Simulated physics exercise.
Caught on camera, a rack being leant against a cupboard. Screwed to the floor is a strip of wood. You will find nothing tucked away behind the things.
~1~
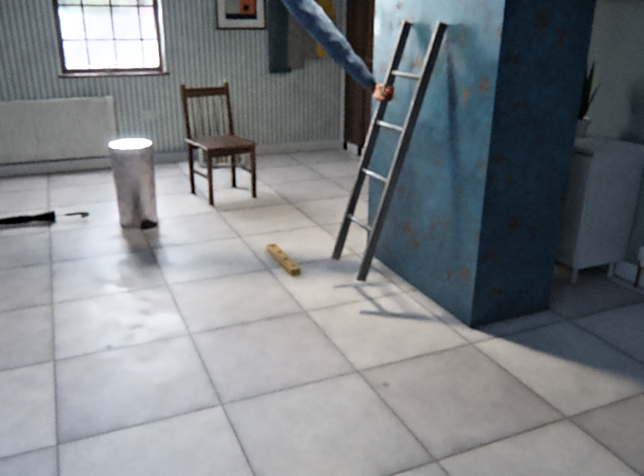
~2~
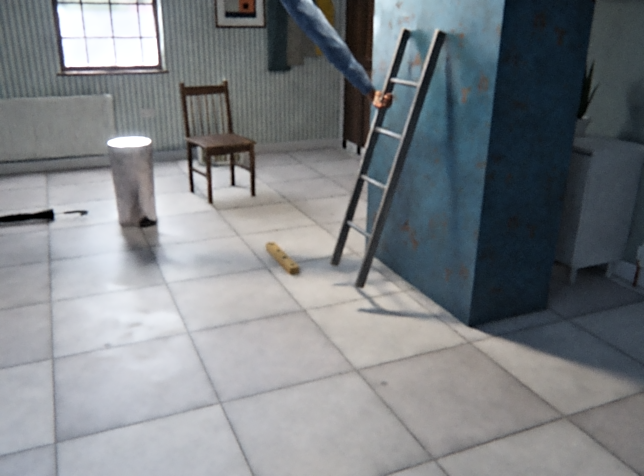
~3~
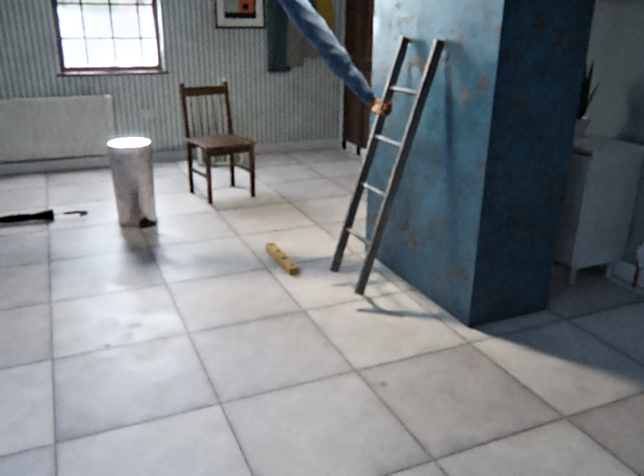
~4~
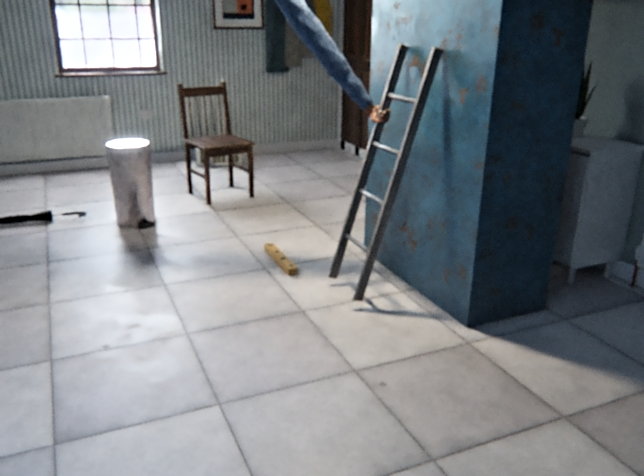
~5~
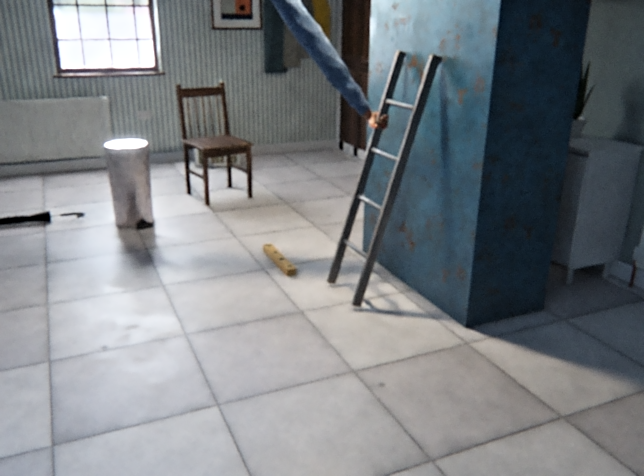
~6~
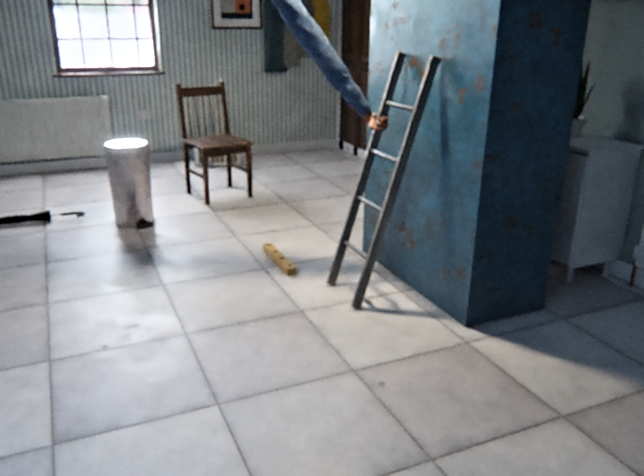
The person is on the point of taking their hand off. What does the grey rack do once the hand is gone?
Does not shift.
Then, 0.28 s past the last view, grey rack at rest near (379, 181).
Finally, the grey rack remains leaning, near (379, 181).
